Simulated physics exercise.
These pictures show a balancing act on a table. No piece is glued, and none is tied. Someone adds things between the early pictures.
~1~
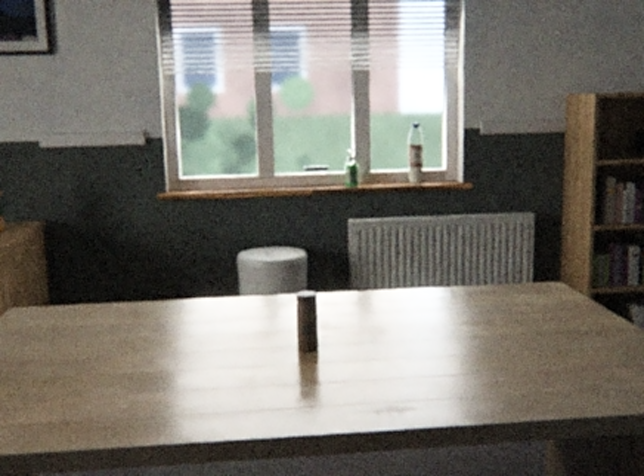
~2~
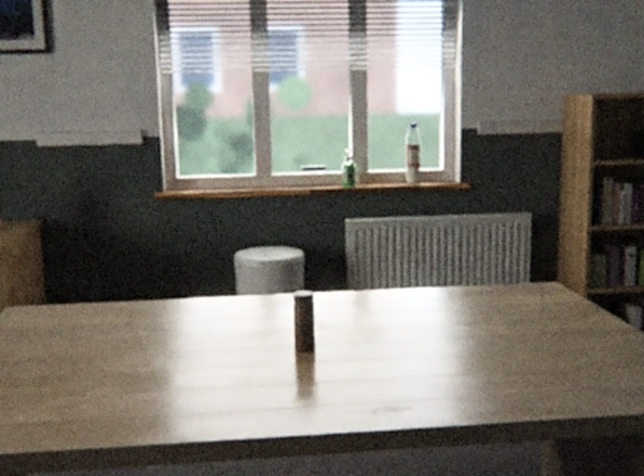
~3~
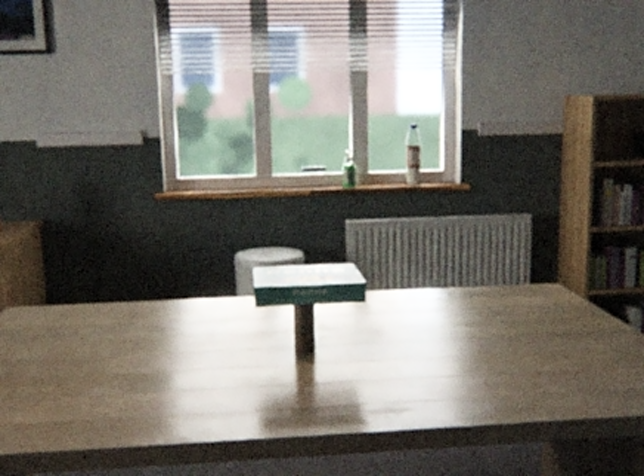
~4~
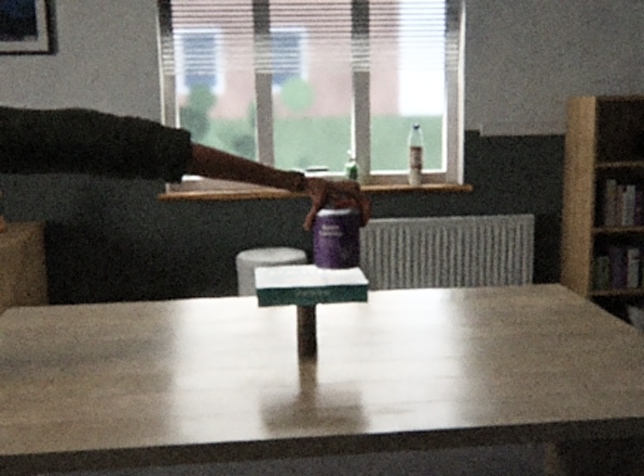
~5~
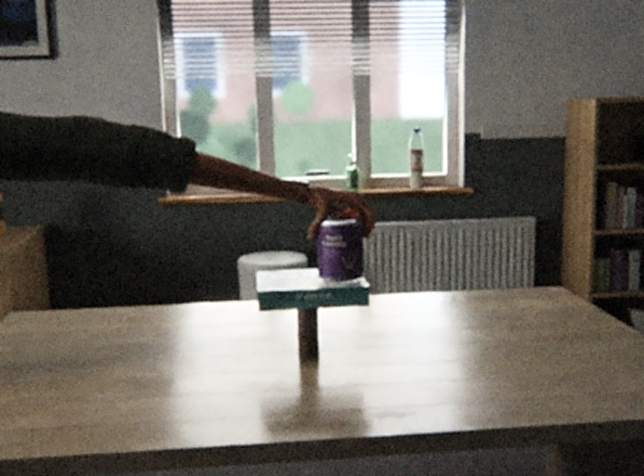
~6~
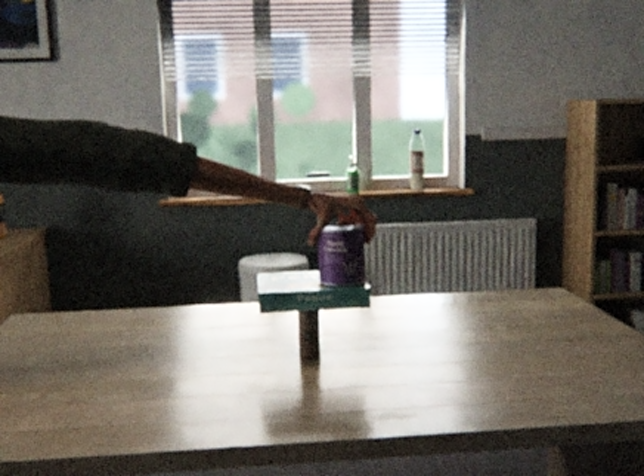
At the start, a small dark cylinder stands upright on a wooden table in front of a window. A flat turquoise packet then appears balanced across its top. Next, an arm reaches in from the left and lowers a purple tin onto the packet's right side, keeping its hand on the tin.
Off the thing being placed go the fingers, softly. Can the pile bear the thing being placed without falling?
Oh, it doesn't remain fully standing, sadly.
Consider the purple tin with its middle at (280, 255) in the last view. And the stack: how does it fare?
Outcome: Collapse.
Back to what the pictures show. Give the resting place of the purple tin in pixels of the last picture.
Around (407, 343).
Then, 0.40 s later than the last frame, purple tin now fallen; turquoise packet tilted by 71°.
Then, 0.50 s later than the last frame, turquoise packet on its side.
Then, 0.90 s later than the last frame, turquoise packet now fallen; brown shaker tilted by 12°.
Then, 1.80 s later than the last frame, brown shaker tilted by 54°.
When it is over, fallen, turquoise packet, purple tin and brown shaker. End places, in pixels of the last picture, purple tin near (407, 343). The stack comes apart.
